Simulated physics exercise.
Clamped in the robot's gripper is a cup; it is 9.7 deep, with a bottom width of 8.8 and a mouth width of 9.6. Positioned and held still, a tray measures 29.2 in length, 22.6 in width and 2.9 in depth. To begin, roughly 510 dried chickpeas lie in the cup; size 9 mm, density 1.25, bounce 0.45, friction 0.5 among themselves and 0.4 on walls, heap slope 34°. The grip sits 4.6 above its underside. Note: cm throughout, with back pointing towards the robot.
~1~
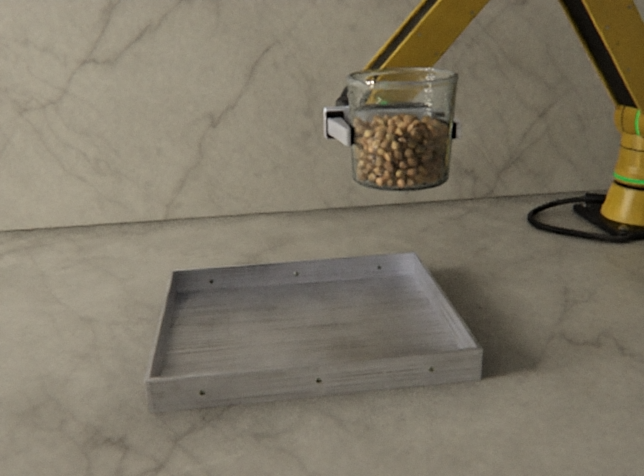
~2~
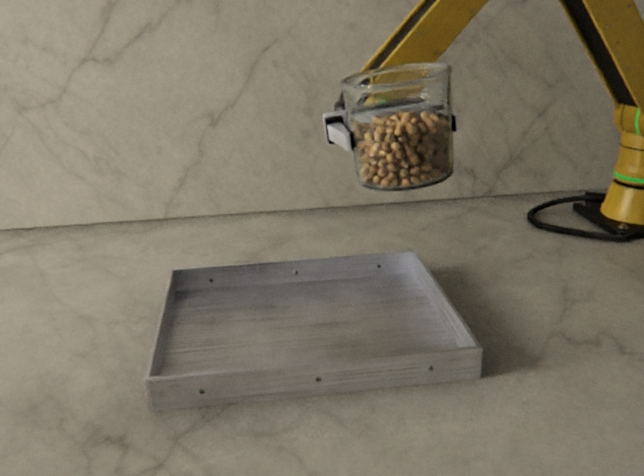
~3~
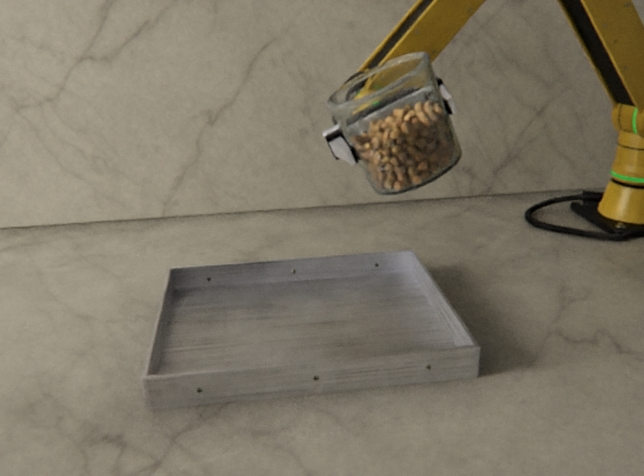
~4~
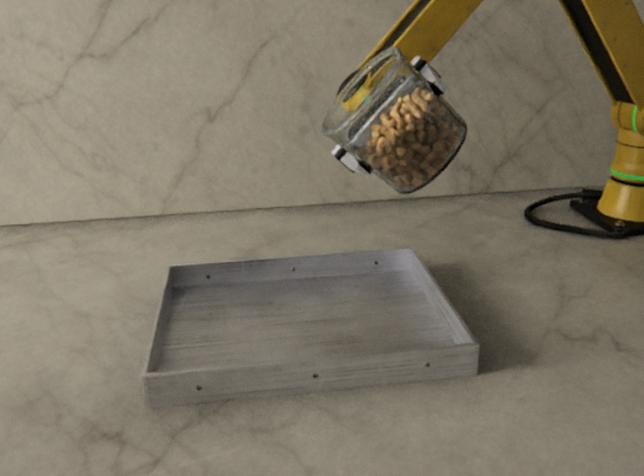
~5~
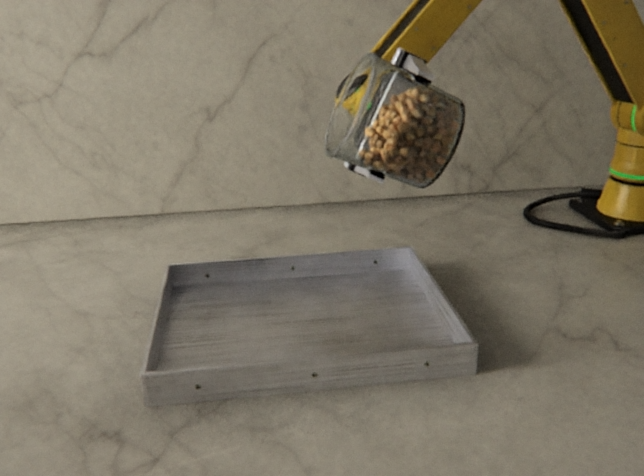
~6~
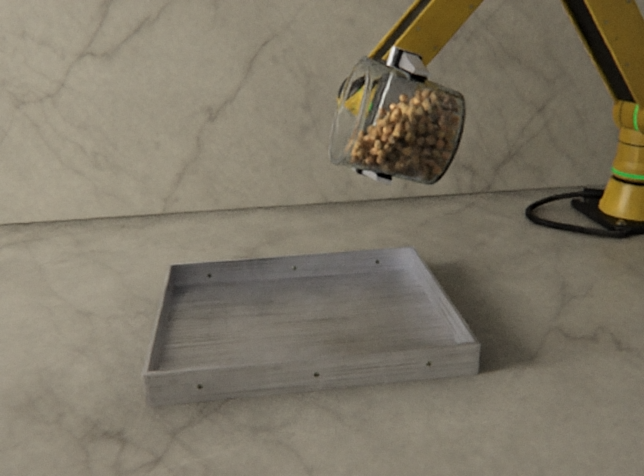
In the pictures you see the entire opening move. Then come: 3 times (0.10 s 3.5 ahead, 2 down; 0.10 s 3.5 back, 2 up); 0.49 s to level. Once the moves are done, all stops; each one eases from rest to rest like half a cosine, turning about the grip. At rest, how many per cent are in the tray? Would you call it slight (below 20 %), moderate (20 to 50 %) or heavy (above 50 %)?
I would call it moderate.
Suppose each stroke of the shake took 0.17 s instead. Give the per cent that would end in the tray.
That gives about 5 percent.
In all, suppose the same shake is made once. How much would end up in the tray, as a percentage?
Roughly 15 in a hundred.
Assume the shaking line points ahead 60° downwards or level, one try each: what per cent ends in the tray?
I'd say close to 15 percent for the first and close to 55 percent for the second.
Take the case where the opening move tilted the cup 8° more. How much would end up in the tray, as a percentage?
Near 45 %.
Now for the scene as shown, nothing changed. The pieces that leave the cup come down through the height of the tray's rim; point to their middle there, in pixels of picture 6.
About at (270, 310).
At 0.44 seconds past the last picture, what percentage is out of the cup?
15 %.
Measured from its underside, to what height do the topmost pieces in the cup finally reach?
Roughly 6.5 cm.
Then, 0.44 s later, tilted 71° forward, highest piece 22 above the table; 422 in the cup, 52 in the tray, 33 in flight or on a rim.
Then, 0.87 s later, tilted 29° forward, highest piece 24 above the table; 365 in the cup, 136 in the tray, 3 on the table or floor, 3 in flight or on a rim.
Then, 1.29 s later, level, highest piece 23 above the table; 365 in the cup, 139 in the tray, 3 on the table or floor.
Then, 2.34 s later, level, highest piece 23 above the table; 365 in the cup, 139 in the tray, 3 on the table or floor.
At rest, 365 in the cup, 139 in the tray, 3 on the table or floor. That is 27 % in the tray.
